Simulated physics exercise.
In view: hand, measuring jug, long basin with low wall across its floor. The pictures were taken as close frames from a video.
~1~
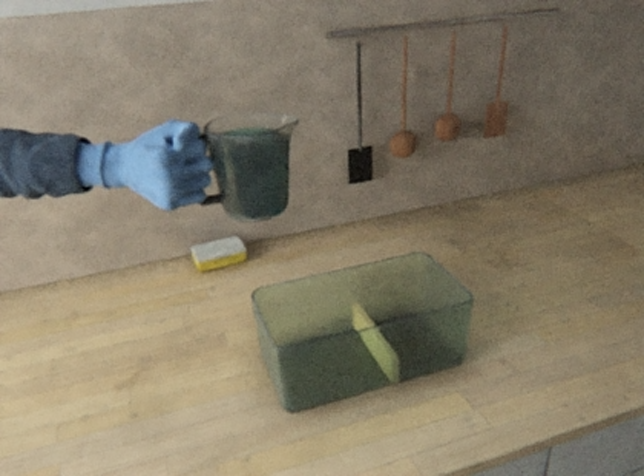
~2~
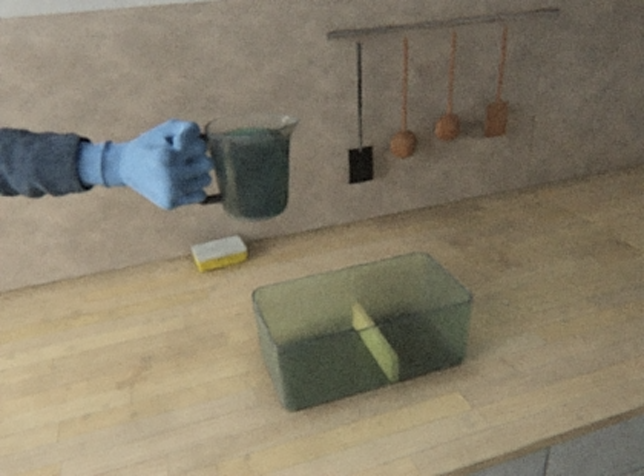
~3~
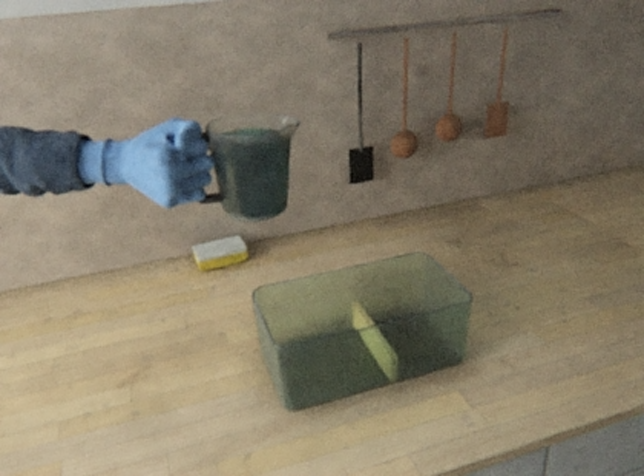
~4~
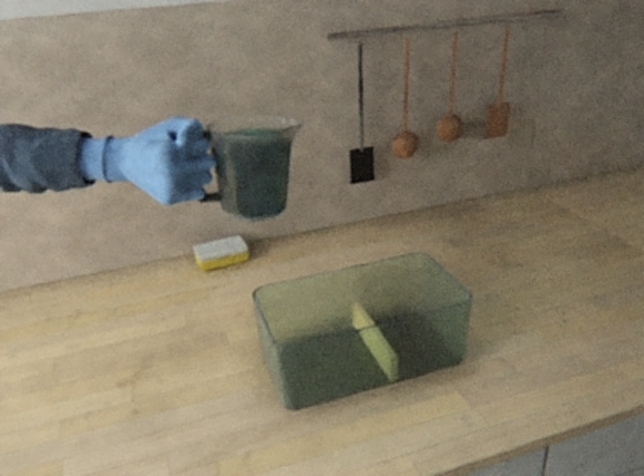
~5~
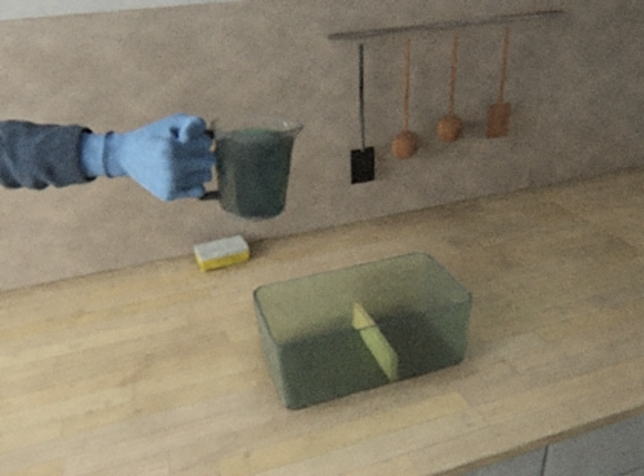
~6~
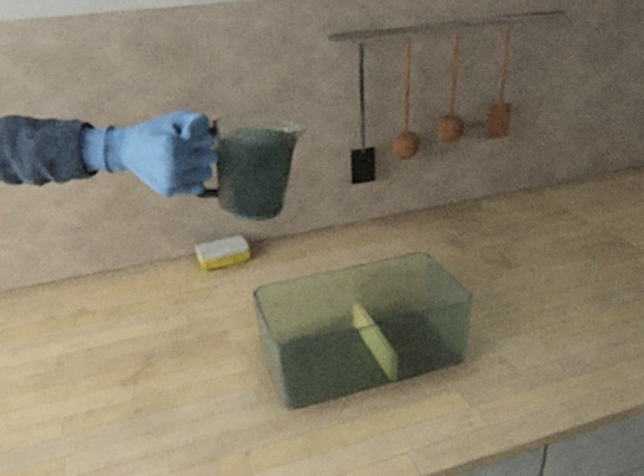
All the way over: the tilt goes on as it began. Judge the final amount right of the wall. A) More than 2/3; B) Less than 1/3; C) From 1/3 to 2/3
Option C: From 1/3 to 2/3.
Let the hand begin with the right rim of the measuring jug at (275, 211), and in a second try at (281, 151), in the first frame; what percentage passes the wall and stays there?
First try: Near 5 percent; second try: Near 5 percent.
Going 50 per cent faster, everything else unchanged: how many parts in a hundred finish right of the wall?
I'd estimate some 50 percent.
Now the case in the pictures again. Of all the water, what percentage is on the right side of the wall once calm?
That share comes out near 50 percent.
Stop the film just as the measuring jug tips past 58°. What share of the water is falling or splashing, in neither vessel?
15 per cent.
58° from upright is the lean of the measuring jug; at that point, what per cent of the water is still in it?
85 per cent, roughly.
A moment on, the tilt is 58° and 83 per cent is still to pour, 1 is left of the wall and 0 right of it.
Next, the tilt is 89° and 36 per cent is still to pour, 8 is left of the wall and 27 right of it.
Then the tilt is 94° and 6 per cent is still to pour, 33 is left of the wall and 51 right of it.
Later the tilt is 94° and 1 per cent is still to pour, 44 is left of the wall and 51 right of it.
At rest 45 per cent lies left of the wall, 52 right of it and 3 outside.
